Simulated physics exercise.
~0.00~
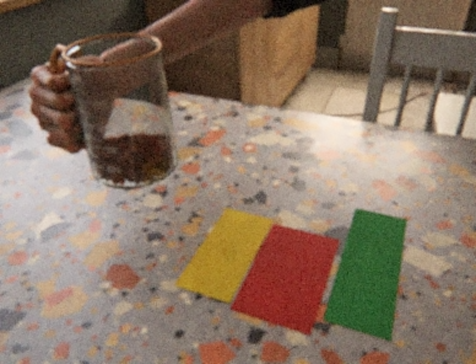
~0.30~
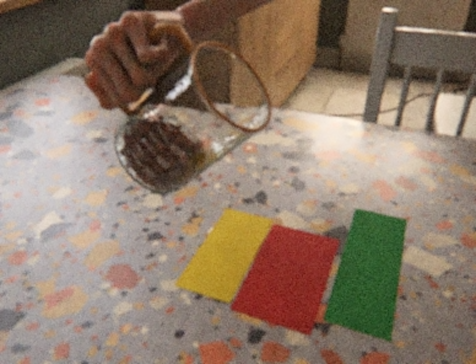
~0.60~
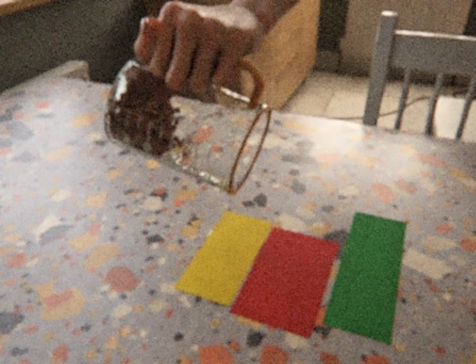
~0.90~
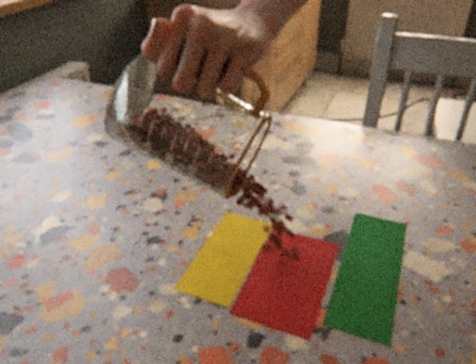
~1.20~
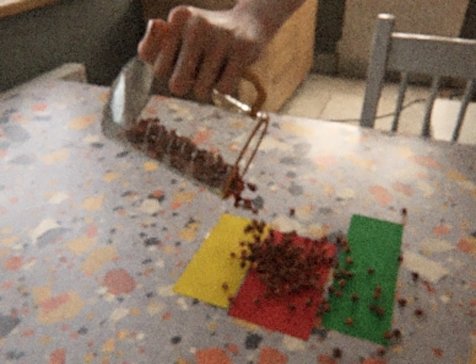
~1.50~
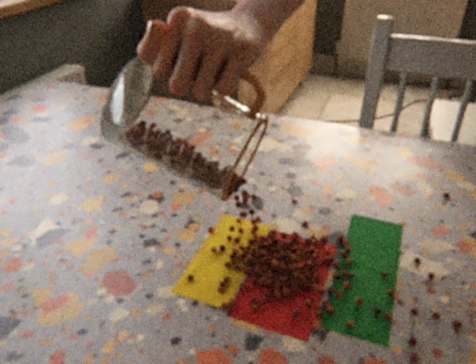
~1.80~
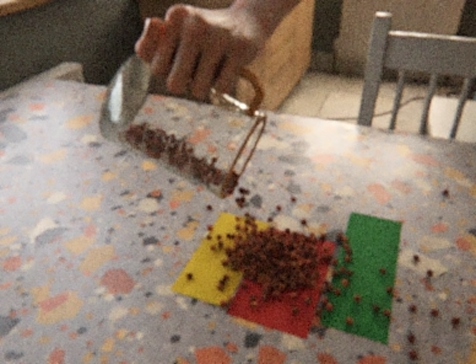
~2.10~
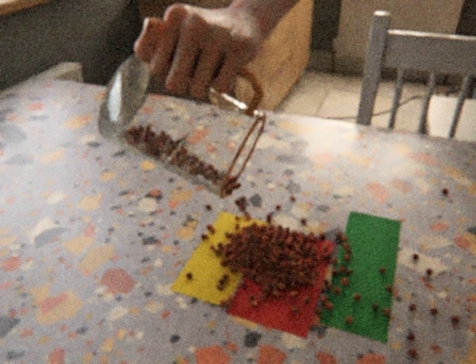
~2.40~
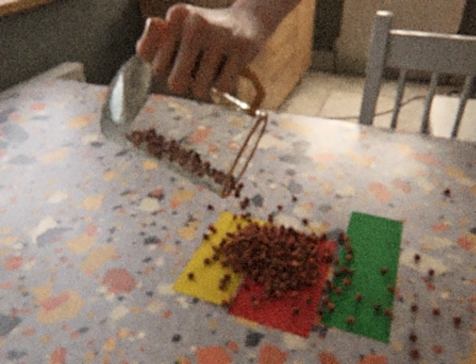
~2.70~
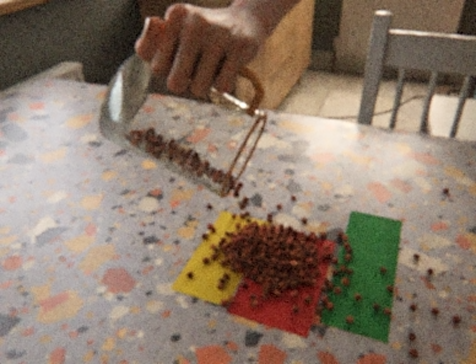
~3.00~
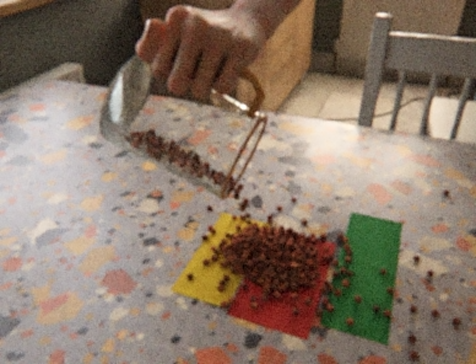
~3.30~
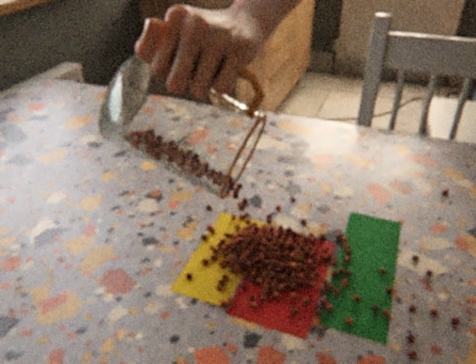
We see a hand tip a clear glass jug of small reddish-brown pellets over a speckled table, spilling them into a heap mostly across the red and yellow mats, with some scattered on the green mat and tabletop, while a few remain in the tilted jug.
